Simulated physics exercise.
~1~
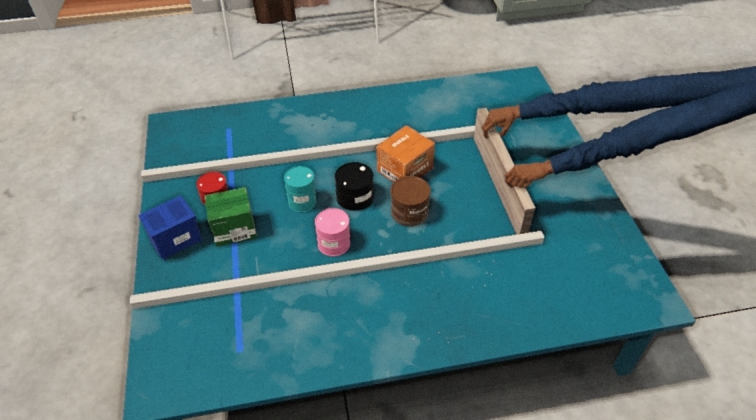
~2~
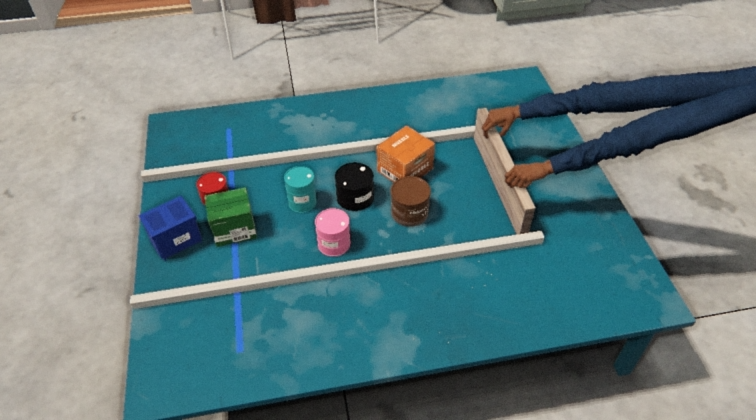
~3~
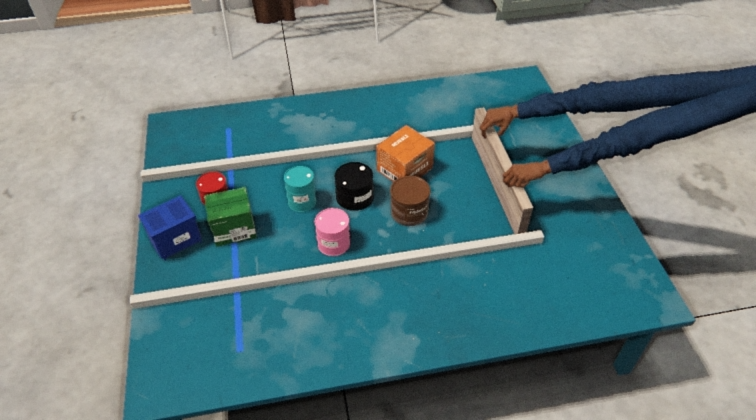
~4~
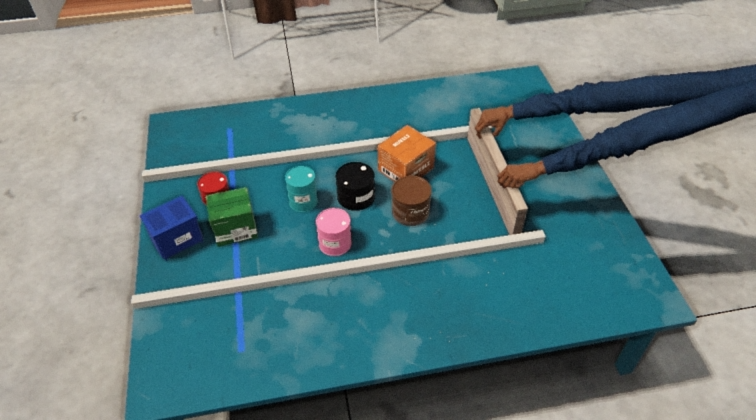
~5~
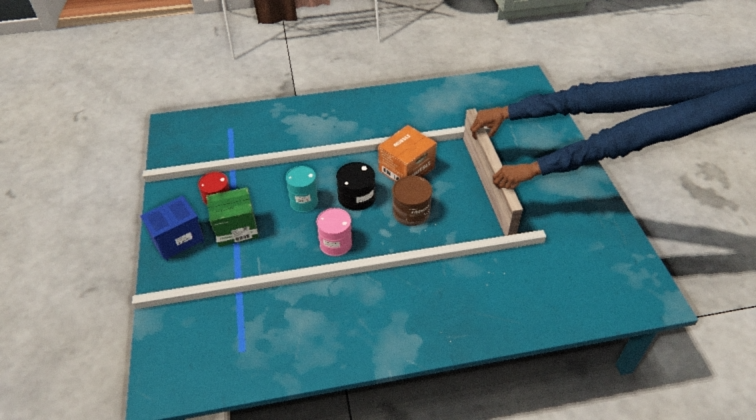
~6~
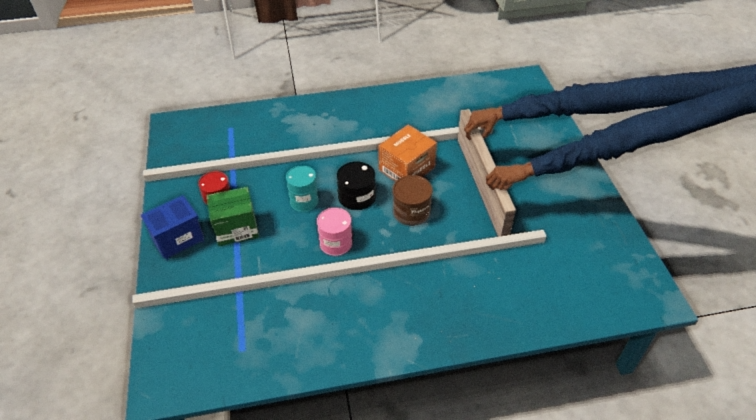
On a teal table set on a concrete floor, two hands grip a wooden plank at the right end of two pale rails, with colourful boxes and canisters scattered between them. The hands slide the plank slightly left toward the orange box and brown pail, while the packages stay practically still.
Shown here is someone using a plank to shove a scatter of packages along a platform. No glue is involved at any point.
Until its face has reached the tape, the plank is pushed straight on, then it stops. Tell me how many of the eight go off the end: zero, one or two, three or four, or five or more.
The answer is one or two.
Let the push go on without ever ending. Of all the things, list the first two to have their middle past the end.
The blue tote comes first and the red canister second.
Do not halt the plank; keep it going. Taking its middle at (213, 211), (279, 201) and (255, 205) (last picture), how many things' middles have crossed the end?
2; 0; 0.
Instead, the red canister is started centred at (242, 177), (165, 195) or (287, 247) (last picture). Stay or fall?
Spot by spot: It never drops; it never drops; it never drops.
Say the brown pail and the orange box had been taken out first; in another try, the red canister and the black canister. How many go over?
That makes 0 fallen, then 1 fallen in the other try.
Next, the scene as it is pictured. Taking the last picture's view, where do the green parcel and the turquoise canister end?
The green parcel comes to rest close to (172, 226), while the turquoise canister rests close to (171, 192).
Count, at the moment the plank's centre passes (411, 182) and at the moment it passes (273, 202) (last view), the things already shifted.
At first I count 3, and then 8.
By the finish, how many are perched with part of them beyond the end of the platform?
Overhanging ones - 1.
Soon after, none off yet; blue tote at rest near (174, 228); red canister at rest near (215, 189); green parcel at rest near (233, 217).
After that, none off yet; blue tote moving near (172, 228); red canister displaced about its own width near (193, 191); green parcel displaced a little near (220, 220).
In the end, the number that fall off is one or two; gone, blue tote.
